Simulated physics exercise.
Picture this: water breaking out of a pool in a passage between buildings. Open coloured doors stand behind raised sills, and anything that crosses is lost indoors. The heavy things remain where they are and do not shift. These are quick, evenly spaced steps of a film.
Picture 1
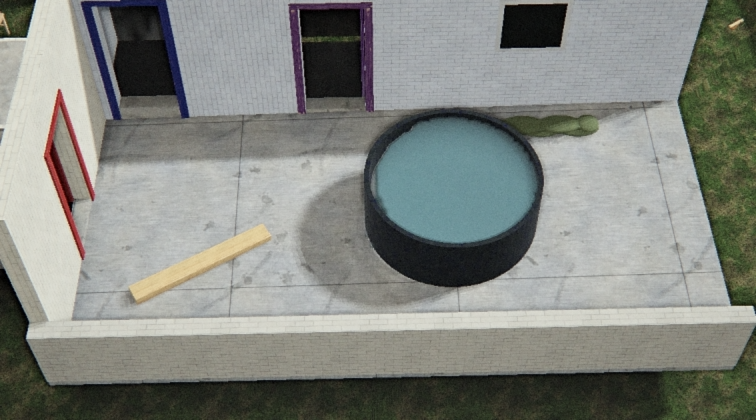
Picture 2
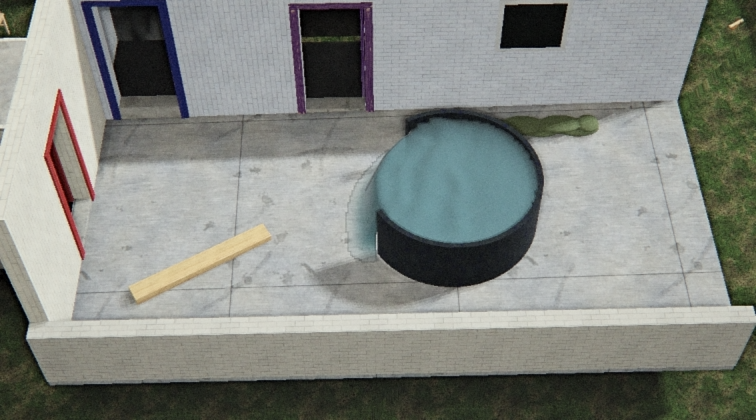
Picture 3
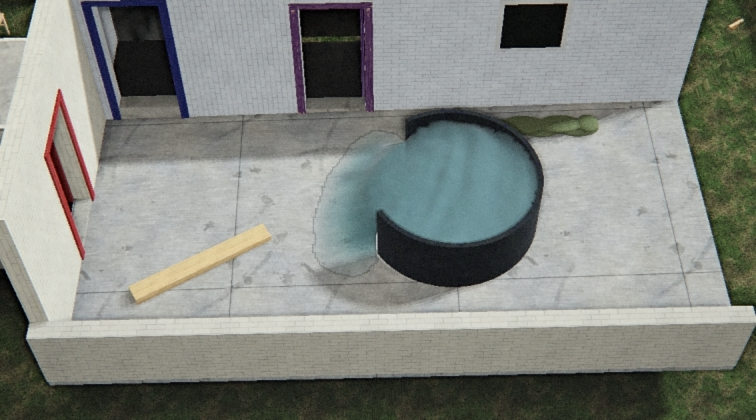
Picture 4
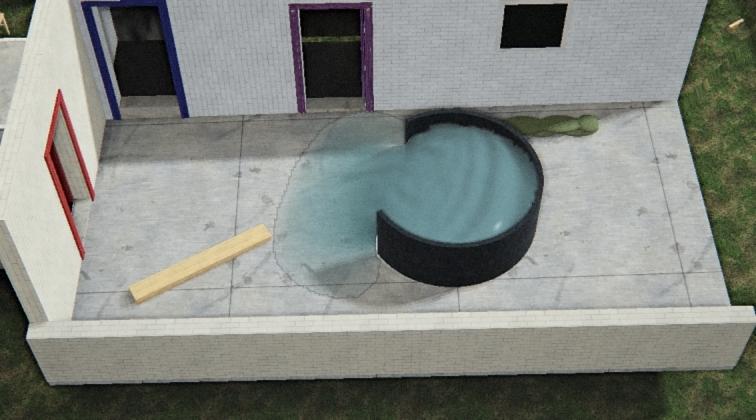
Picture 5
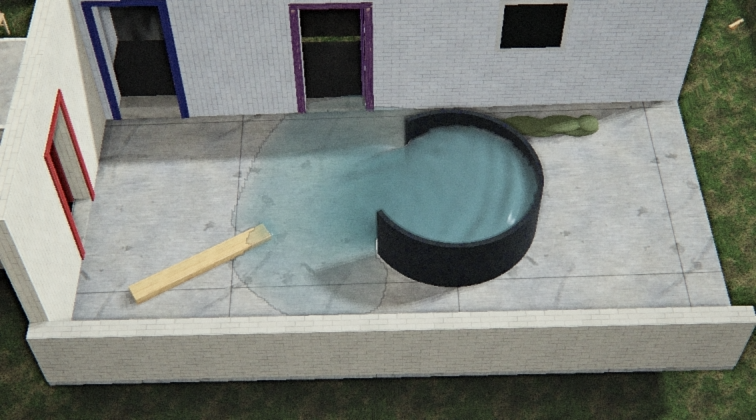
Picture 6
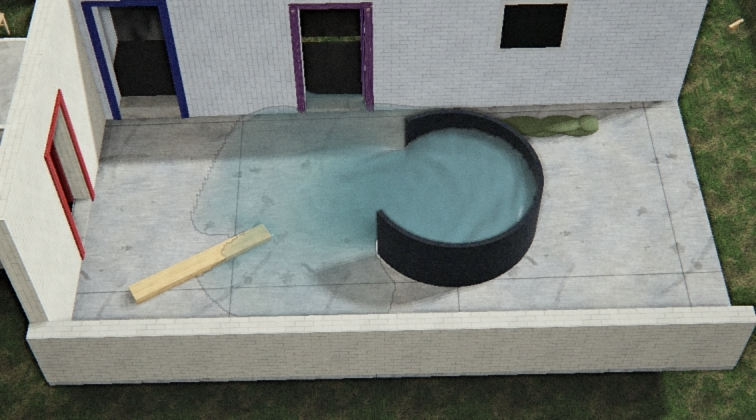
Round black tank opening on its left side, water pouring out and spreading left across a walled courtyard around a wooden beam.
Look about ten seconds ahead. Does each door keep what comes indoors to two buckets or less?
The blue door lets more through; the red door lets more through; the purple door lets more through.
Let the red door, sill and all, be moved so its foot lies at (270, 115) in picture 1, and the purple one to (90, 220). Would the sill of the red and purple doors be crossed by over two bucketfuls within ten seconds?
Then: The red door is over, the purple door is over.
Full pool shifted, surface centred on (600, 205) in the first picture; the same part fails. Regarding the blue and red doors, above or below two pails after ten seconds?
Taking them in turn, the blue one goes past the limit while the red one goes past the limit.
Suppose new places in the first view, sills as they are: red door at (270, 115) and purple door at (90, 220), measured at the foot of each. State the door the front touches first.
The door marked red.
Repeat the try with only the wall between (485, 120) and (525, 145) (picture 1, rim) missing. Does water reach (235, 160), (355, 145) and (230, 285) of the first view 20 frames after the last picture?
Point one reached; point two reached; point three not reached.
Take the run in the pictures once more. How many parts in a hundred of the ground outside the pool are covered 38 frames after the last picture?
Roughly 65 percent, I reckon.
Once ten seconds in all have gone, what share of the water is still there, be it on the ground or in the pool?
Some 70 per cent has not gone.
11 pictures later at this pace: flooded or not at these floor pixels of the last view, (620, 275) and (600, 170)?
One after the other: Free of water, clear.
A moment on, water covers 50 % of the floor; the blue door wet at the sill, nothing in, the red door under two buckets in, the purple door over two buckets in.
Next, water covers 55 % of the floor; the blue door under two buckets in, the red door far over two buckets in, the purple door far over two buckets in.
Then, water covers 55 % of the floor; the blue door far over two buckets in, the red door far over two buckets in, the purple door far over two buckets in.
Later, water covers 65 % of the floor; the blue door far over two buckets in, the red door far over two buckets in, the purple door far over two buckets in.
In the end, water covers 85 % of the floor; the blue door far over two buckets in, the red door far over two buckets in, the purple door far over two buckets in.
